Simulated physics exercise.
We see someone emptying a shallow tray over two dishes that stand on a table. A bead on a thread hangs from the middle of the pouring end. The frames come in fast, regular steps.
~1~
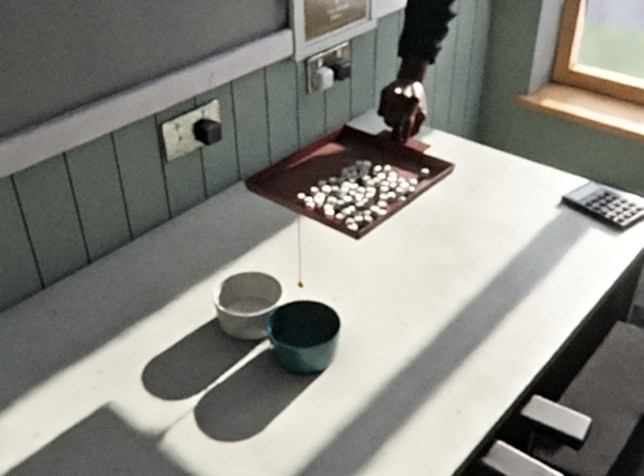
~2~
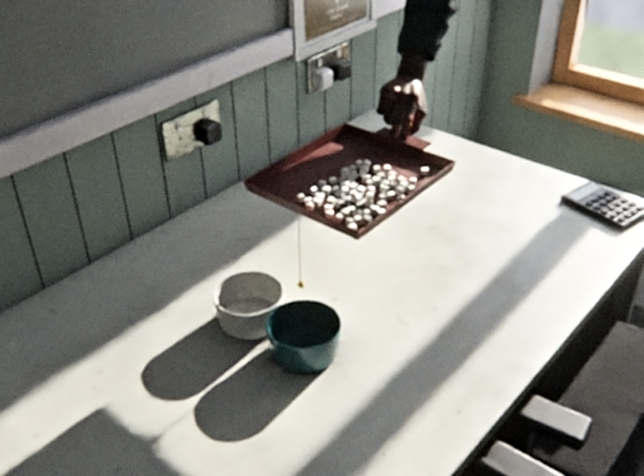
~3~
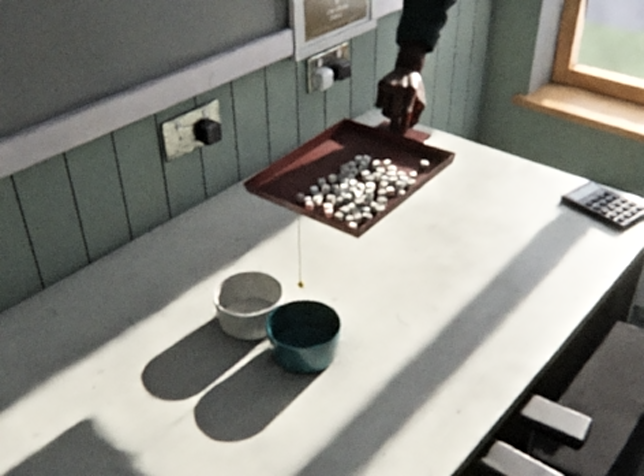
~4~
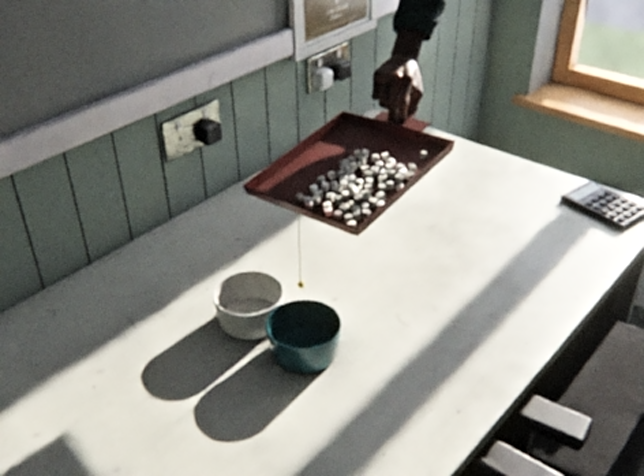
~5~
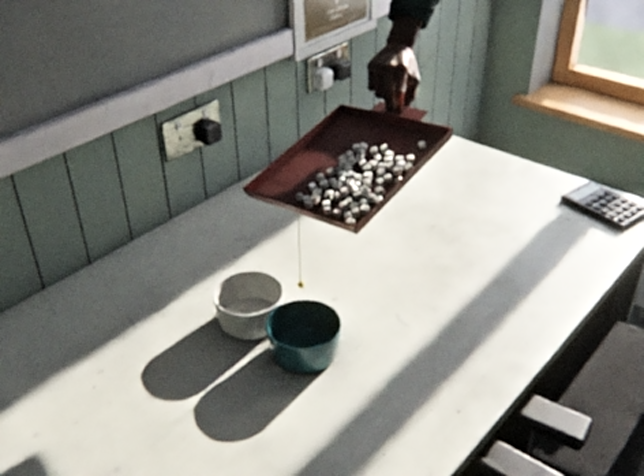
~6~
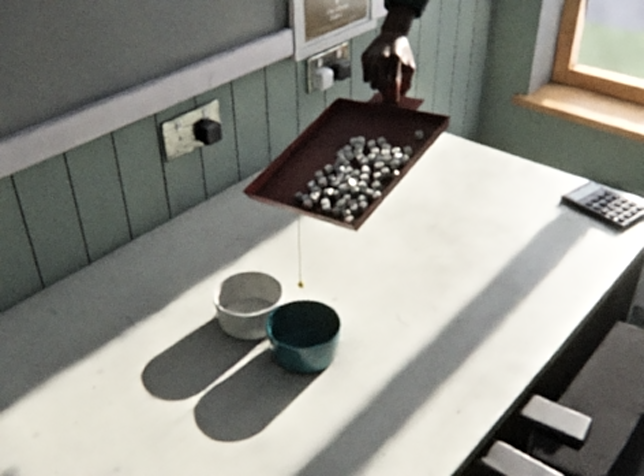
Dark red tray of white cubes tilting gradually as a hand raises its far end above two bowls on a sunlit table.
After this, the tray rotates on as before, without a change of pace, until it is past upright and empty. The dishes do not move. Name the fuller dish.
The left one ends fuller.
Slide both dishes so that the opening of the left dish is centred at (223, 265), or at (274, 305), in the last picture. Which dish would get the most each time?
The first try: Right. The second: The left-hand dish.
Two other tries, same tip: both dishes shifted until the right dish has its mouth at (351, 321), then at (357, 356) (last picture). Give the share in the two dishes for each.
In turn 20 and 10 in a hundred.
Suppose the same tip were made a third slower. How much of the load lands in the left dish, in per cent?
Roughly 40 in a hundred.
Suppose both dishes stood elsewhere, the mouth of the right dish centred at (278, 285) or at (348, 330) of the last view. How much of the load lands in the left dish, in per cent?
Roughly 30 per cent, and 20 per cent.
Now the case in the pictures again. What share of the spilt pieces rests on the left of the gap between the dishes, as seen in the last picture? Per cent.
Some 70 per cent.
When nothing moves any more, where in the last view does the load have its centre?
Around (243, 305).
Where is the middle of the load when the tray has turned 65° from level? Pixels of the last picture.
Near (284, 195).
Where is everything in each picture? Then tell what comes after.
Corners of the pouring end at (247, 180) and (358, 230), level; middle of the load at (361, 192), sugar cubes; left dish at (224, 321); right dish at (279, 355); bead on its thread at (301, 285), in the first frame.
Corners of the pouring end at (247, 181) and (358, 230), level; middle of the load at (361, 191), in the second frame.
Corners of the pouring end at (247, 182) and (357, 228), tipped barely, lowest at the left corner; middle of the load at (361, 188), in the third frame.
Corners of the pouring end at (246, 185) and (356, 226), tipped a little, lowest at the left corner; middle of the load at (360, 183), in the fourth frame.
Corners of the pouring end at (246, 188) and (355, 224), tipped a little, lowest at the left corner; middle of the load at (358, 179), in the fifth frame.
Corners of the pouring end at (246, 190) and (353, 223), tipped clearly, lowest at the left corner; middle of the load at (357, 174); left dish at (224, 321); right dish at (279, 355), in the sixth frame.
Soon after the last picture, tray tipped steeply; nearly all on the tray; a stray few outside both; a small part in the air.
A little later, tray tipped past a quarter turn; about two thirds on the tray; a stray few in the right dish; a small part in the left dish; a small part outside both; a small part in the air.
Later still, tray tipped past a quarter turn; a small part in the right dish; about half in the left dish; about half outside both.
At rest, tray tipped past a quarter turn; a small part in the right dish; about half in the left dish; about half outside both.
